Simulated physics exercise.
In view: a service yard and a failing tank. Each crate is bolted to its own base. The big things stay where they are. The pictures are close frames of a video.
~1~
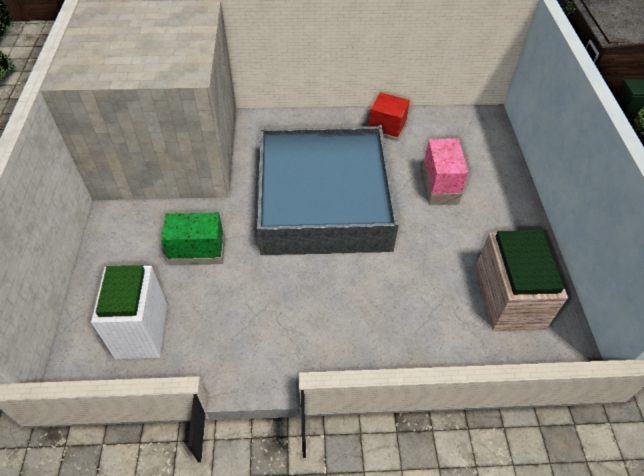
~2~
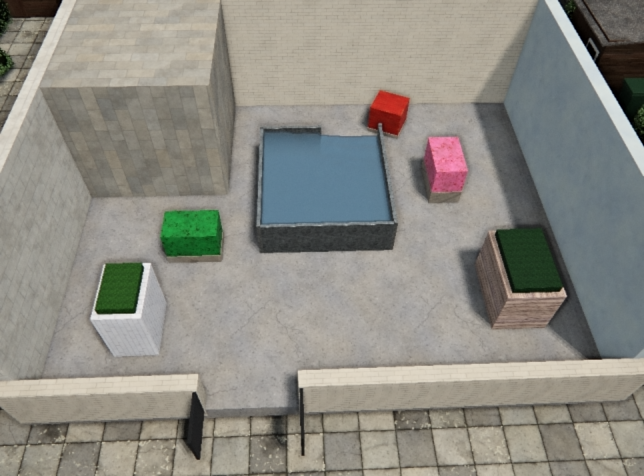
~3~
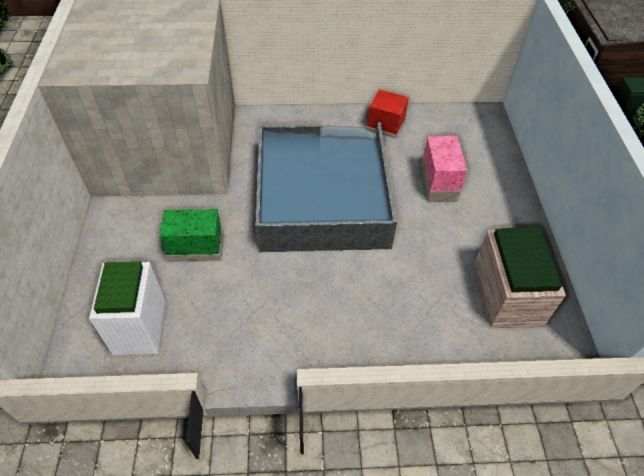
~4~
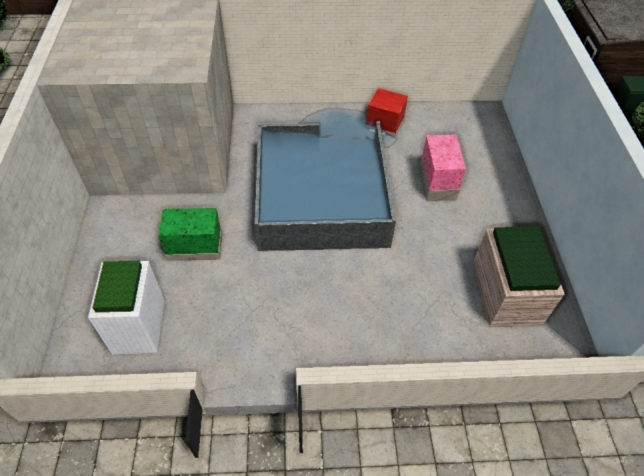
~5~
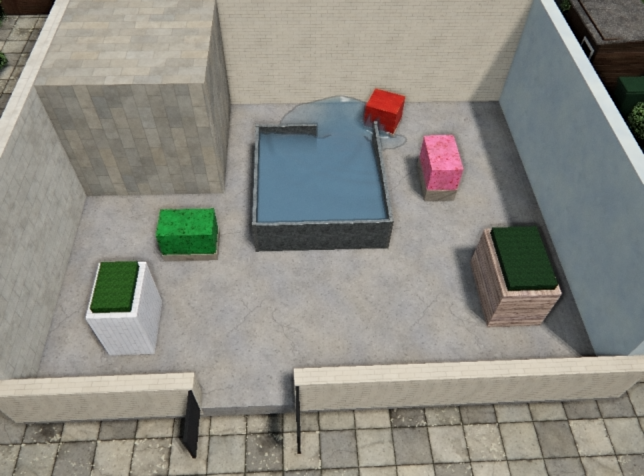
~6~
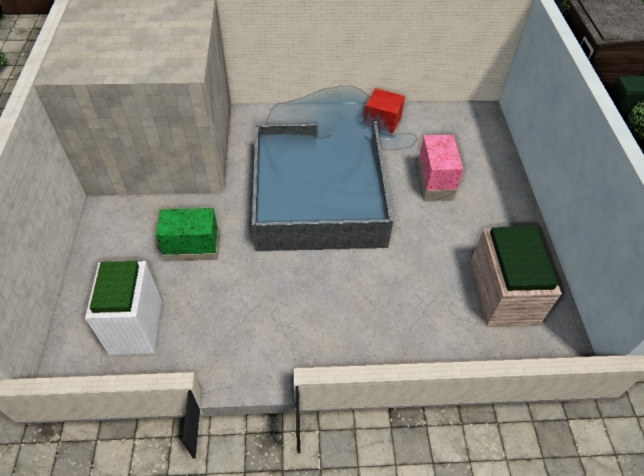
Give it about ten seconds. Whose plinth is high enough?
In the end: The green crate stays dry; the pink crate stays dry; the red crate gets wet.
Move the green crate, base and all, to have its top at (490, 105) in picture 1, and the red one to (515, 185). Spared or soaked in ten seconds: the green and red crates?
Then: Green takes water; red takes water.
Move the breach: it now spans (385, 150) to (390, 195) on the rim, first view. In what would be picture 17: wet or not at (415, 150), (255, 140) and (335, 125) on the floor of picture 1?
In turn: Covered, no water, awash.
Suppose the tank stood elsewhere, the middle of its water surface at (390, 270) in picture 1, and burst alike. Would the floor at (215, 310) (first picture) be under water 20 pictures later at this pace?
Answer: Clear.
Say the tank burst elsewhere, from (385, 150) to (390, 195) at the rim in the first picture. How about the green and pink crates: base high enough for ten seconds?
Then: Green remains dry, pink takes water.
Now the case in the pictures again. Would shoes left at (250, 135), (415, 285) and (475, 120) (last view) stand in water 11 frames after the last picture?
As listed: Awash, clear, wet.
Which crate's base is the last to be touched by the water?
It is the one in green.
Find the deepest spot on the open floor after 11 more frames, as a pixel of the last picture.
I would point to (338, 105).
A moment on, water covers 15 % of the floor; the green crate not reached, the pink crate water round its plinth, the red crate water round its plinth.
Next, water covers 30 % of the floor; the green crate not reached, the pink crate water round its plinth, the red crate water round its plinth.
Then, water covers 40 % of the floor; the green crate water round its plinth, the pink crate water round its plinth, the red crate water round its plinth.
Later, water covers 75 % of the floor; the green crate water round its plinth, the pink crate water round its plinth, the red crate water round its plinth.
In the end, water covers 100 % of the floor; the green crate stayed above the water, the pink crate stayed above the water, the red crate was topped.
